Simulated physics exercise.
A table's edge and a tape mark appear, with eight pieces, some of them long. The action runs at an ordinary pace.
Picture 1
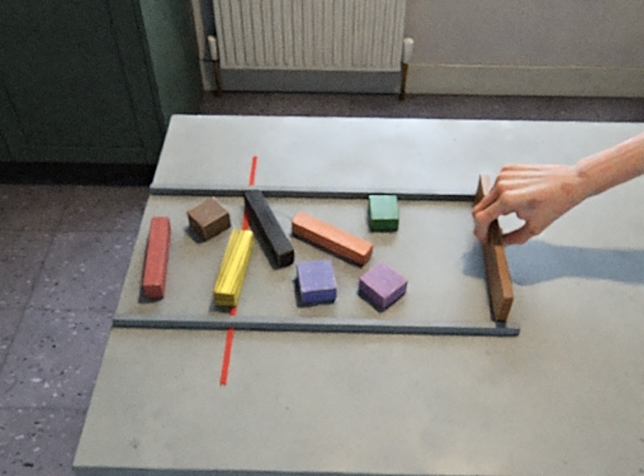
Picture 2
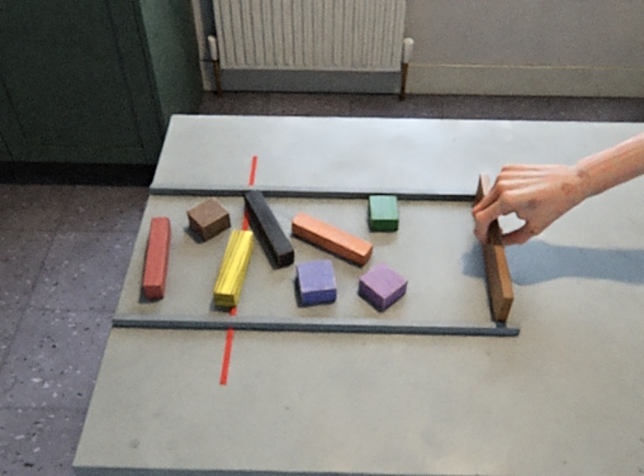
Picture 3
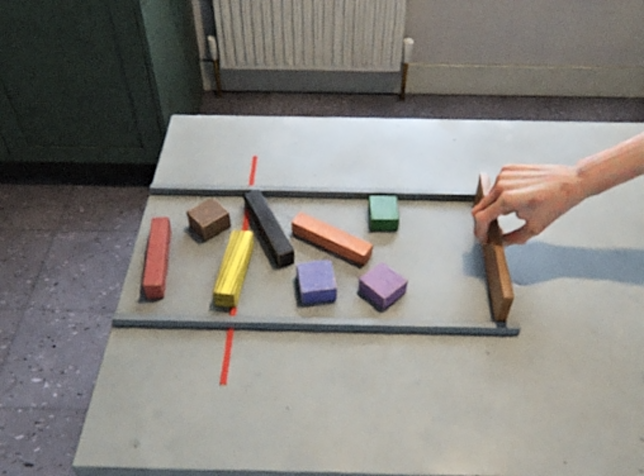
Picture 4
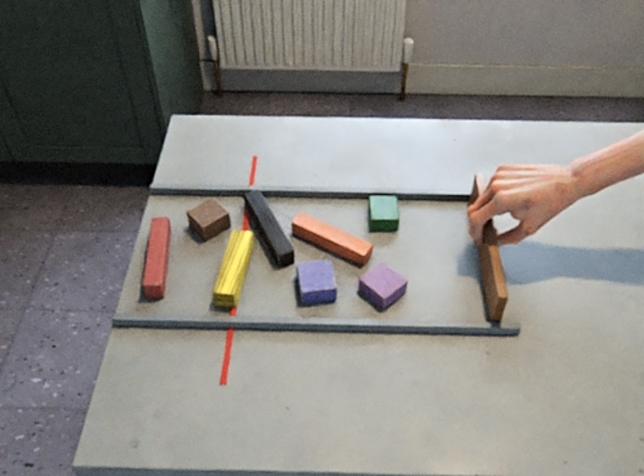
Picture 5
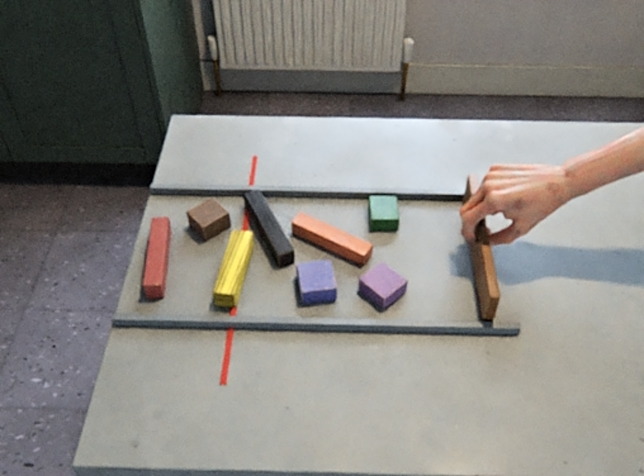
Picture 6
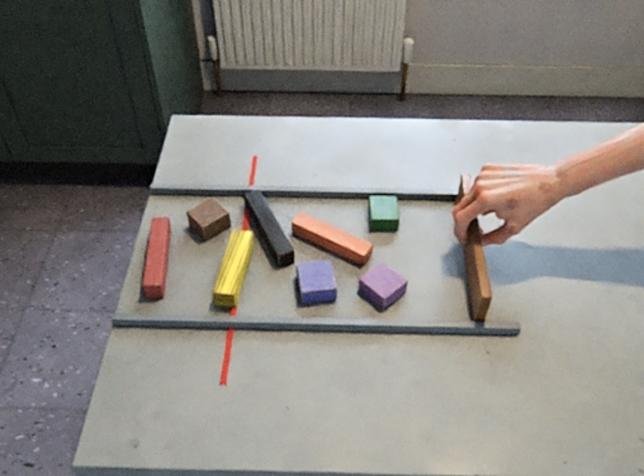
A hand sliding a wooden board slowly left between two rails on a table, toward colored blocks and bars lying still.
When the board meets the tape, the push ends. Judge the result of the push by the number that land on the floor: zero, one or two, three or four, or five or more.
The number going over the edge will be nought.
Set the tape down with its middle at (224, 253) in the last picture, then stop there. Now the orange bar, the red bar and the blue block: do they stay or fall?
Taking each: The orange bar holds its spot, the red bar topples, the blue block holds its spot.
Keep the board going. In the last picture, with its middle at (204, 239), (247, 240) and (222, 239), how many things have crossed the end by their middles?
Taking the three positions in turn, the counts come to 3, 0 and 1.
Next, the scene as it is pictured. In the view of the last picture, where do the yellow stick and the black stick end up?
First object about (160, 266); second object about (194, 227).
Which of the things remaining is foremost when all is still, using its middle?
The one out in front is the red bar.
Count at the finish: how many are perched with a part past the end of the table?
So the number is 1.
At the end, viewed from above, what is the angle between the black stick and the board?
Misalignment: Close to 30°.
Soon after, none off yet; red bar at rest near (158, 256); brown block at rest near (209, 219); yellow stick at rest near (234, 268).
In the end, the number that fall off is zero.
